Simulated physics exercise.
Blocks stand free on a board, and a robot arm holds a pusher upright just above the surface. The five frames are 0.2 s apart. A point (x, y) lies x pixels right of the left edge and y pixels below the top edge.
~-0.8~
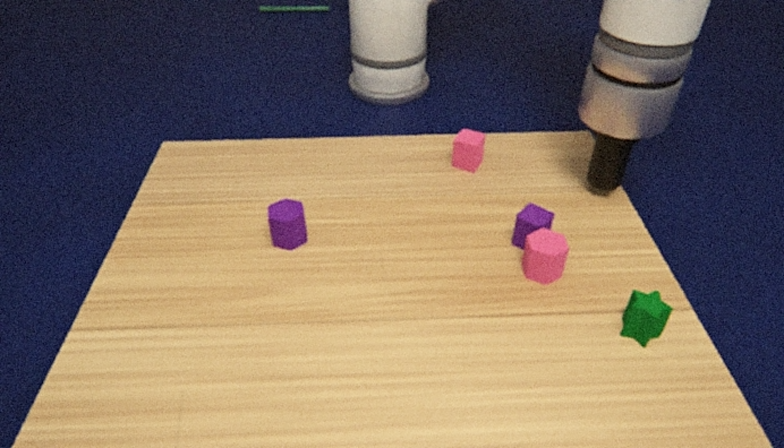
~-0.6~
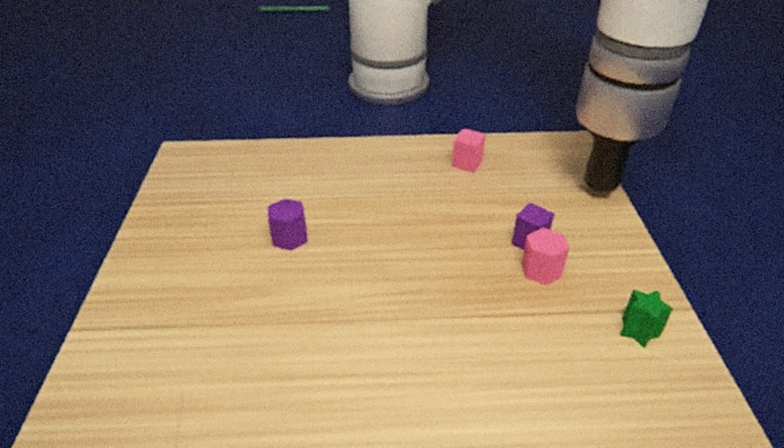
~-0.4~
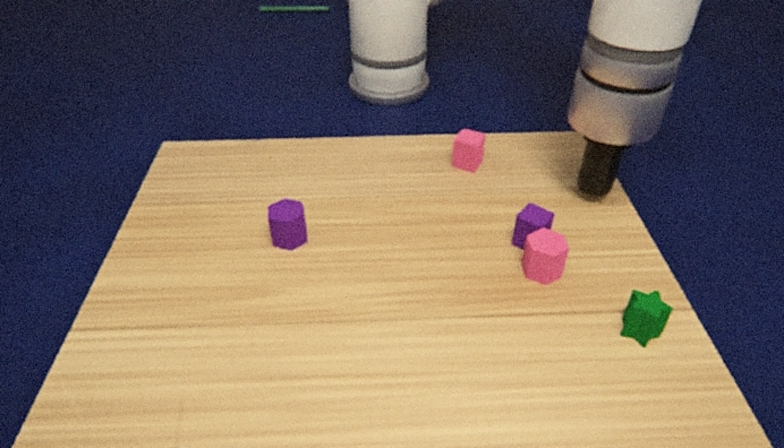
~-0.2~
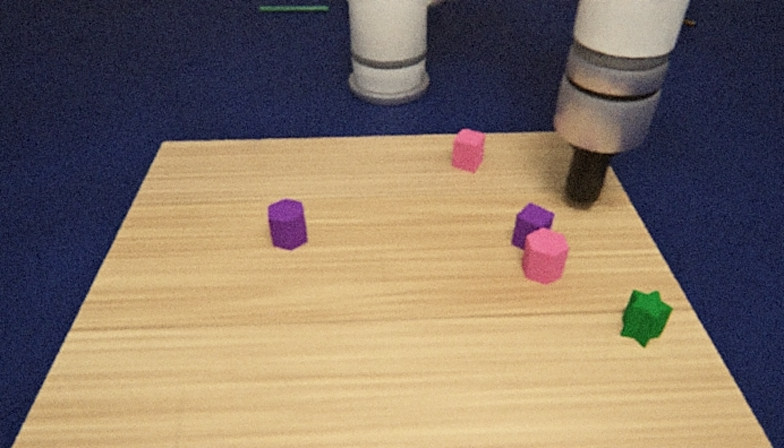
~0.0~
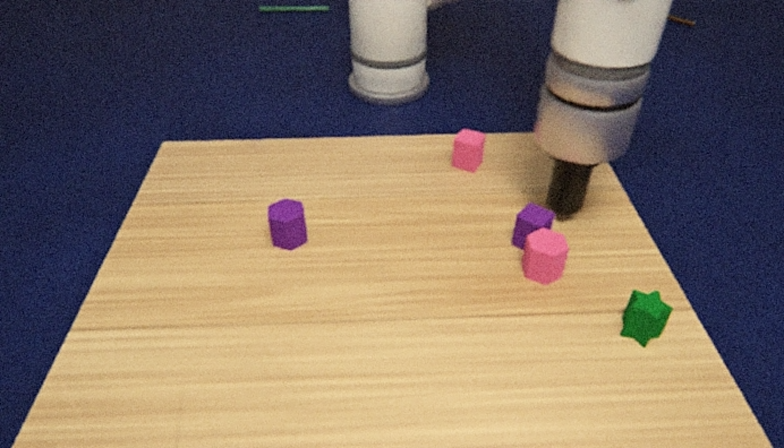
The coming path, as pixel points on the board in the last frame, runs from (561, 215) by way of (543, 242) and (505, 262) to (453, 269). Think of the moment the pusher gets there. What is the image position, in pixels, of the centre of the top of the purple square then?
Pixel (424, 251).
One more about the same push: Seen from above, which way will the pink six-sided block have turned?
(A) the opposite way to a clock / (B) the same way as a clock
A.
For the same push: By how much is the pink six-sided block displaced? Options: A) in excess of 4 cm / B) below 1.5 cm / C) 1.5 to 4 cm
Letter C.
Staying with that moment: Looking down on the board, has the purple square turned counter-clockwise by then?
No, that is not what happens.
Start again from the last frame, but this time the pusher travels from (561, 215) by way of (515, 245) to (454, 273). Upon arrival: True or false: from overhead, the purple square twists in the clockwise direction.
The claim does not hold.
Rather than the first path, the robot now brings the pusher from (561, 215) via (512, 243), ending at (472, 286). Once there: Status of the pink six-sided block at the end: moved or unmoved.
Once the pusher is done, the pink six-sided block is in a new spot.
What follows on the original path. One third of the way, pusher at (545, 232); purple square at (520, 223), turned 25° clockwise.
Two thirds of the way, pusher at (505, 252); purple square at (475, 240), turned 40° clockwise; pink six-sided block at (543, 254), turned 50° anticlockwise.
At the end, pusher at (454, 259); purple square at (424, 251), turned 20° clockwise; pink six-sided block at (543, 254), turned 50° anticlockwise.
